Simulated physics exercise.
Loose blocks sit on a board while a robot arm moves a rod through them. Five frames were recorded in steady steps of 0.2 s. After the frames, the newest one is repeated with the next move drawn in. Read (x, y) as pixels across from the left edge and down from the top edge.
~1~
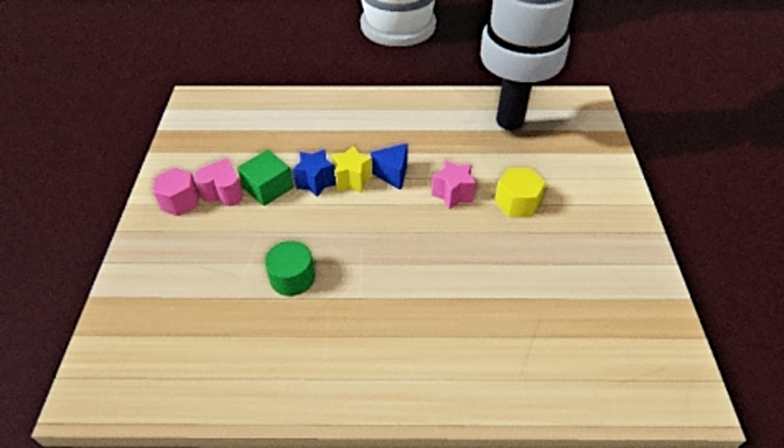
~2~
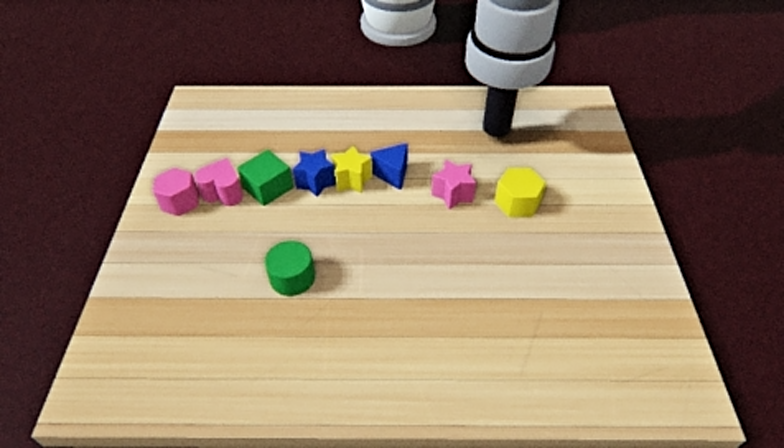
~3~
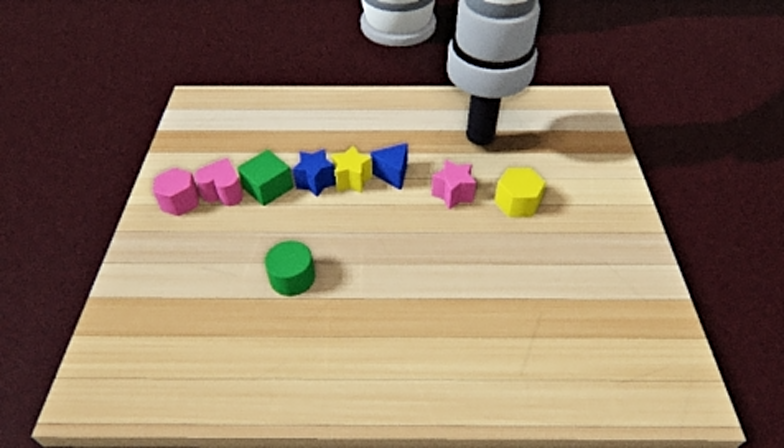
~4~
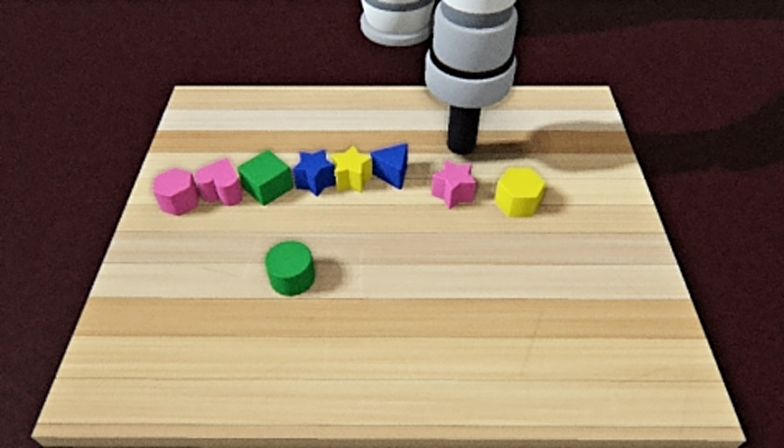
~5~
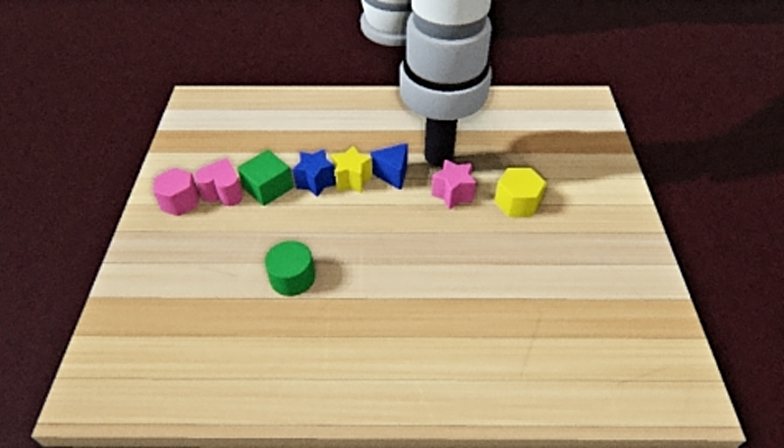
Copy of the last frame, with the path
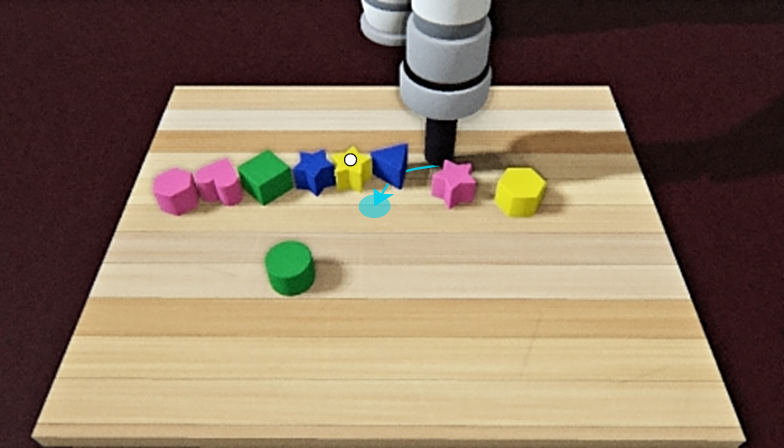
A robot arm moves its black rod left and nearer above a row of still blocks.
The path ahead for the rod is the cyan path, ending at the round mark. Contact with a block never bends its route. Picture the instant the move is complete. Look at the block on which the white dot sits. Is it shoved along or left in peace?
By the end it has moved.
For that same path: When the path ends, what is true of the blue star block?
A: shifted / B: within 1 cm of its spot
Answer: A.
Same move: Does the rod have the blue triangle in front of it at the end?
I believe not.
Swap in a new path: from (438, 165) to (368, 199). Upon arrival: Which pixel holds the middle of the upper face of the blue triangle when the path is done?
In the picture, it is at (372, 148).
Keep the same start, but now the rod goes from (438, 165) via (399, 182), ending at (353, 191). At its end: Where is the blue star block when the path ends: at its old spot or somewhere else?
By the time the path is finished, it has moved at least a centimetre.
The drawn path runs from (438, 165) through (409, 170) and (387, 185) to (375, 206); the dot is on the yellow star block.
The first path, step by step. One third of the way, rod (409, 163); yellow star block (348, 162), turned 15° clockwise; blue triangle (381, 155), turned 15° anticlockwise.
Two thirds of the way, rod (387, 178); green square block (256, 166); blue star block (297, 169), turned 15° clockwise; yellow star block (329, 173); blue triangle (358, 162).
At the end, rod (374, 198); green square block (256, 166); blue star block (296, 170), turned 15° clockwise; yellow star block (328, 174); blue triangle (356, 162).
